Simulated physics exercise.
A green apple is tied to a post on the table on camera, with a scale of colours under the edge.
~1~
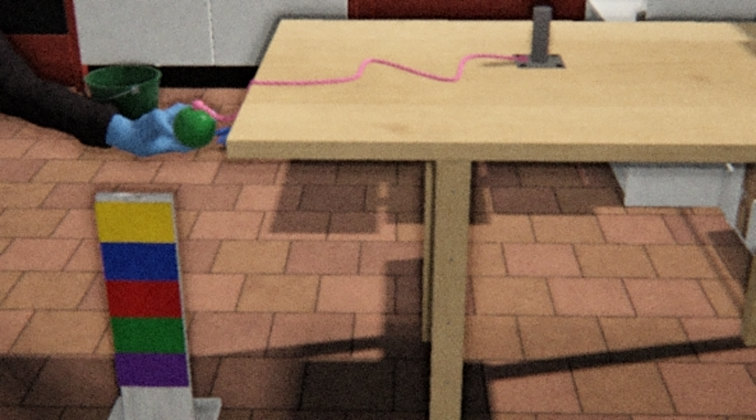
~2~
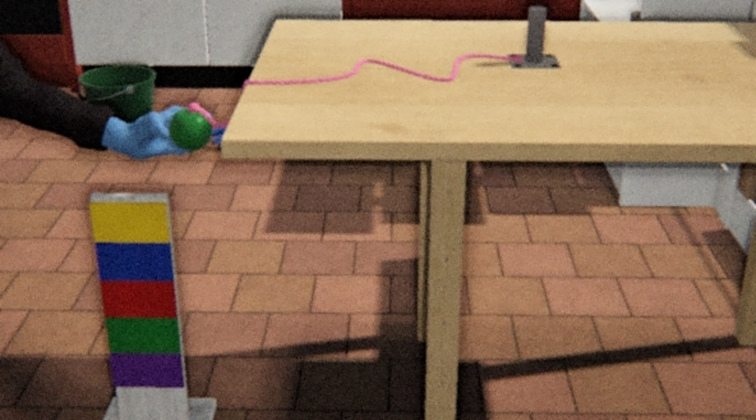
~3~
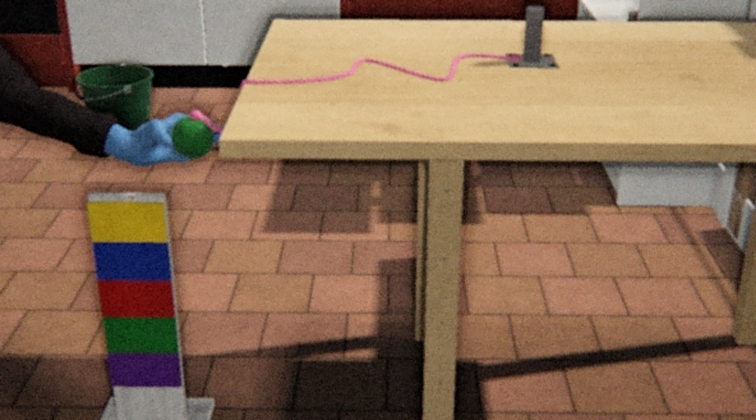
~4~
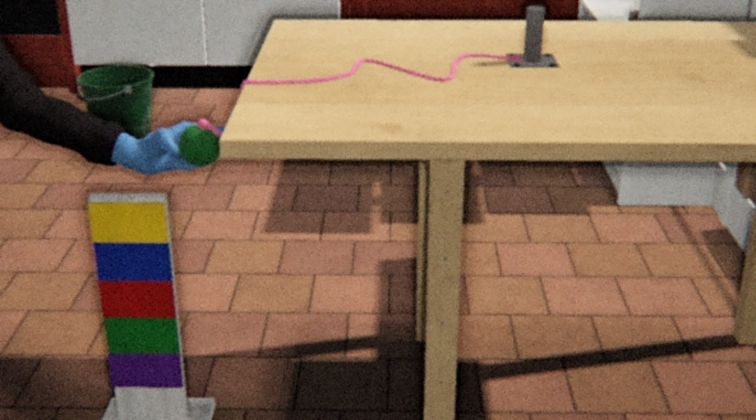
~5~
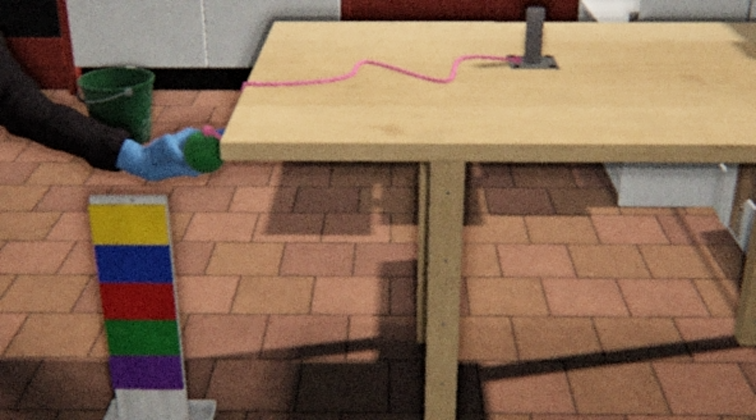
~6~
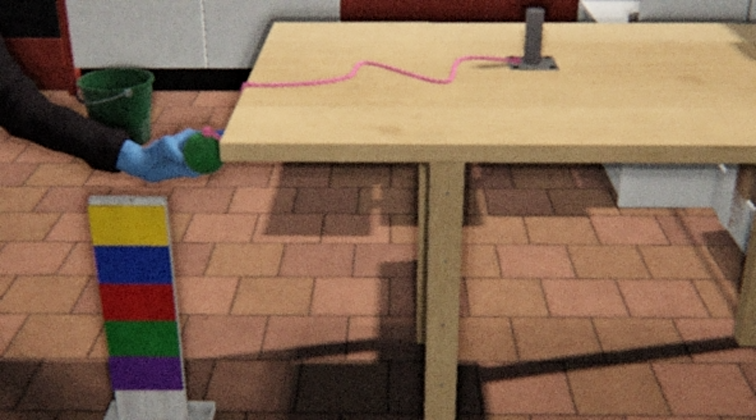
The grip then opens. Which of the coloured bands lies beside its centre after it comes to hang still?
The red band lies beside it.
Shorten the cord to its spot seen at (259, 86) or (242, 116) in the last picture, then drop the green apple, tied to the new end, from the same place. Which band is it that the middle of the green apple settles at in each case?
Try by try: Yellow; blue.
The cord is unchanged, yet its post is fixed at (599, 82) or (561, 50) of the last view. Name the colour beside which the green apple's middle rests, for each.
It would be blue; blue.
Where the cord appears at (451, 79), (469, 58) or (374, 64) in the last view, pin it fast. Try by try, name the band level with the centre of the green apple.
Try one: Blue. Try two: Red. Try three: Yellow.
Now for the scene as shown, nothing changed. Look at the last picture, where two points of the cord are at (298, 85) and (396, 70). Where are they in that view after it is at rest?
(256, 151) and (316, 69), roughly.
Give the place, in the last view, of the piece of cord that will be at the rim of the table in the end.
The point at (355, 71).
A little later, apple near (271, 285); level with red.
Next, apple near (266, 286); level with red.
When it is over, apple near (264, 289); level with red. At red.
